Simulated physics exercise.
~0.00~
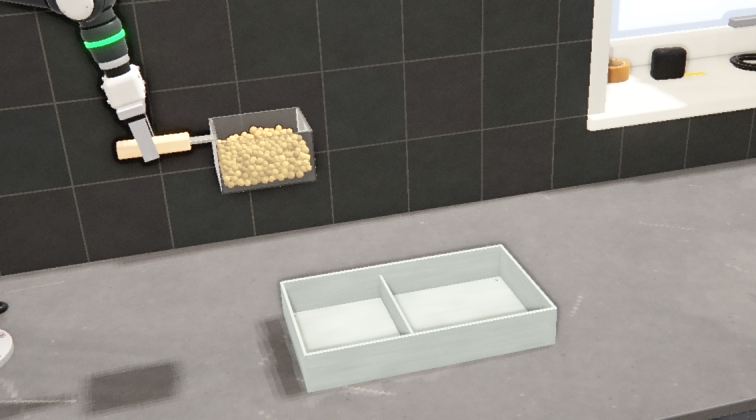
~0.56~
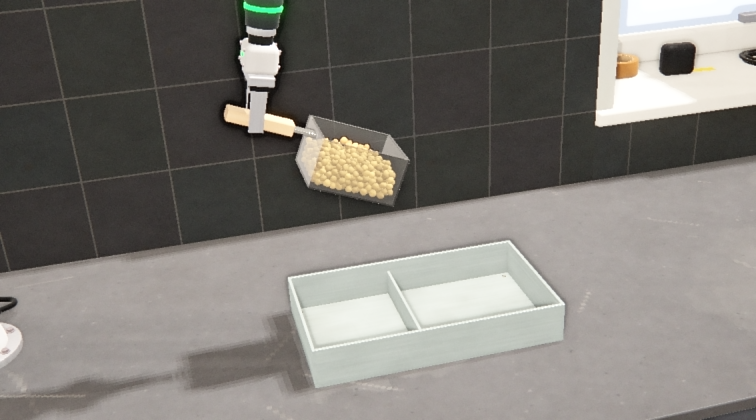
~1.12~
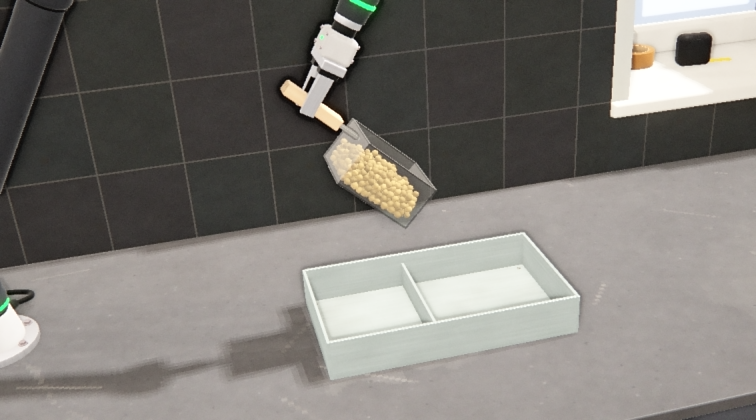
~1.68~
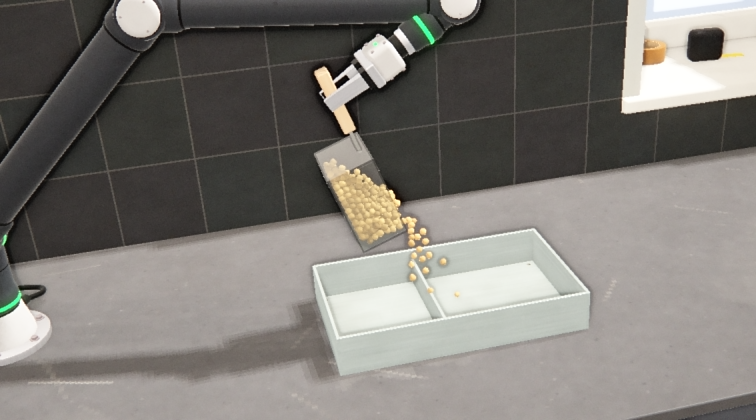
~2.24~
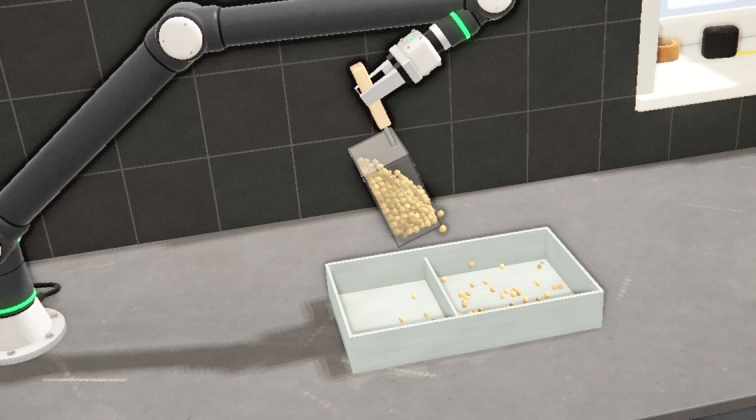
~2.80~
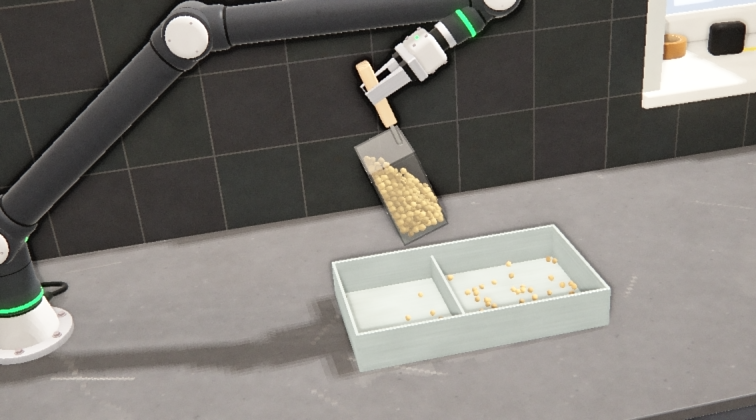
The footage shows a robot arm carrying a clear scoop of dried chickpeas rightward over a pale divided tray, tipping it steeply so some spill out. Most chickpeas remain in the tilted scoop, while a scattering lies in the right compartment and only a few in the left.
